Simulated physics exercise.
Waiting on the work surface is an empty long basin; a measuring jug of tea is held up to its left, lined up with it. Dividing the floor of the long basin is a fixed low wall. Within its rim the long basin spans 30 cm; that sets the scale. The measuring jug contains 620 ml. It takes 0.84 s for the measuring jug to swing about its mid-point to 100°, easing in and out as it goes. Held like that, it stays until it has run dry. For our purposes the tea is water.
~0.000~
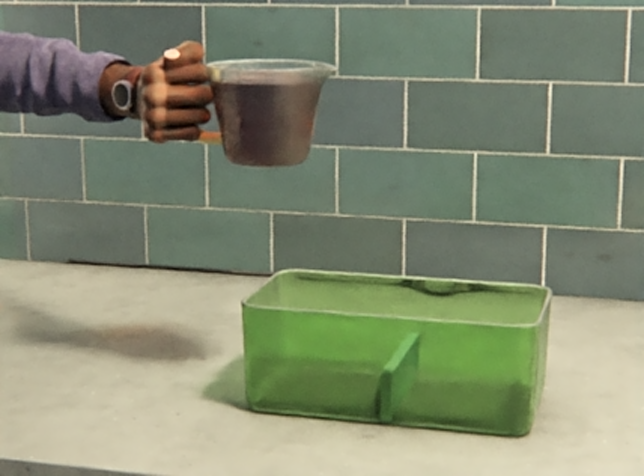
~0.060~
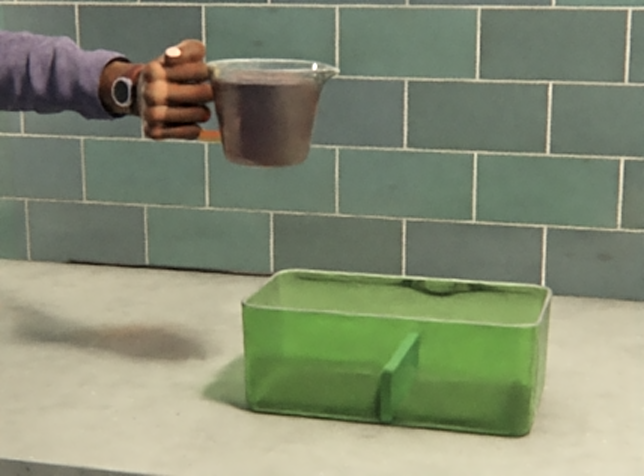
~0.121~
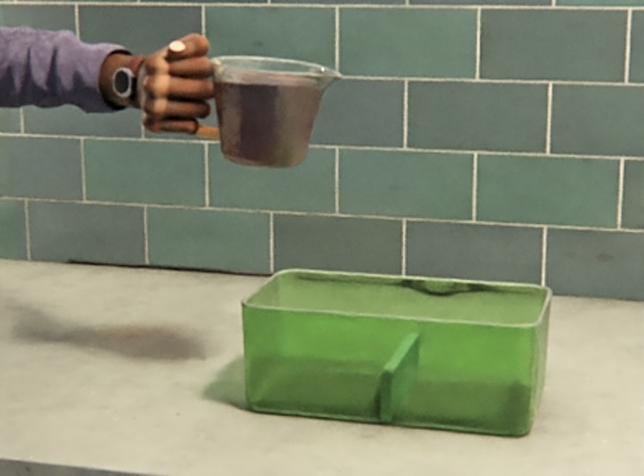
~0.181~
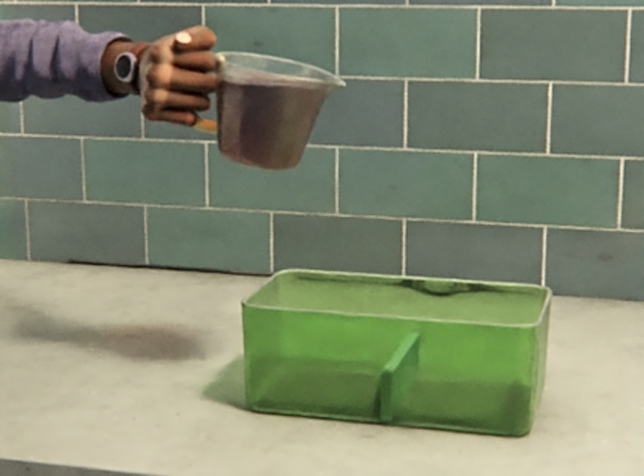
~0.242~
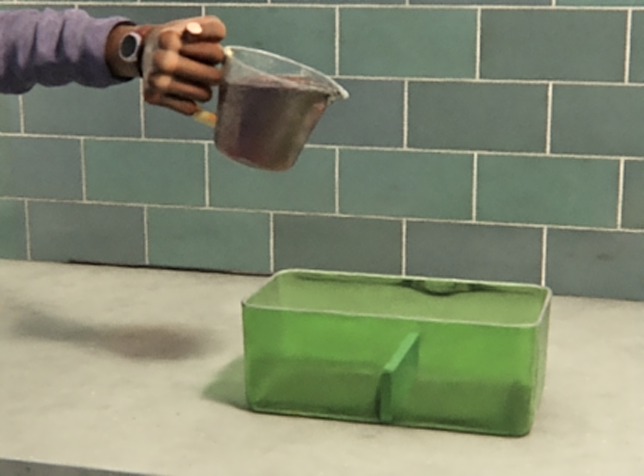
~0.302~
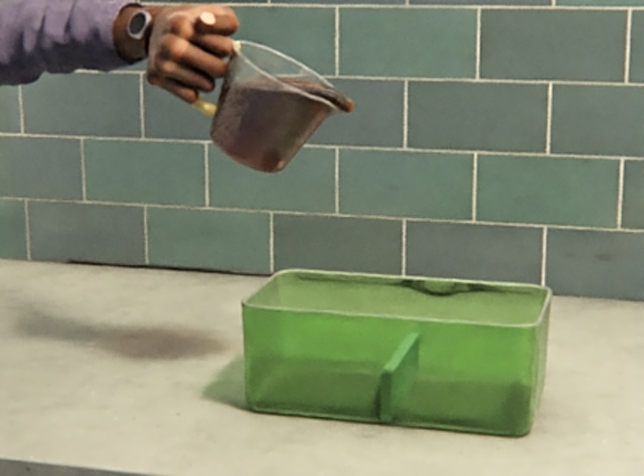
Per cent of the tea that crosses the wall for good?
41 per cent.
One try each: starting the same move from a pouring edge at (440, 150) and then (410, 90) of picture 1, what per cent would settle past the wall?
The first try gives 95 percent and the second 90 percent.
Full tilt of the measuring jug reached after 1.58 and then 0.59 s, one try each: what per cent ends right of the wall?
55 and 30 %.
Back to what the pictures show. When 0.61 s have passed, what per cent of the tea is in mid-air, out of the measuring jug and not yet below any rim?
34 %.
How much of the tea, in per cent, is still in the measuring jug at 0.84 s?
Close to 7 in a hundred.
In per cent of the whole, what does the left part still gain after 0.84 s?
Roughly 18 per cent.
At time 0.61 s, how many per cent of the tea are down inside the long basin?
About 20 per cent.
Then, 0.61 s in, the tilt is 83° and 46 per cent is still to pour, 3 is left of the wall and 17 right of it.
Then, 0.84 s in, the tilt is 100° and 7 per cent is still to pour, 38 is left of the wall and 40 right of it.
Then, 1.08 s in, the tilt is 100° and 0 per cent is still to pour, 55 is left of the wall and 40 right of it.
Then, 1.34 s in, the tilt is 100° and 0 per cent is still to pour, 56 is left of the wall and 41 right of it.
Finally, 56 per cent lies left of the wall, 41 right of it and 3 outside.
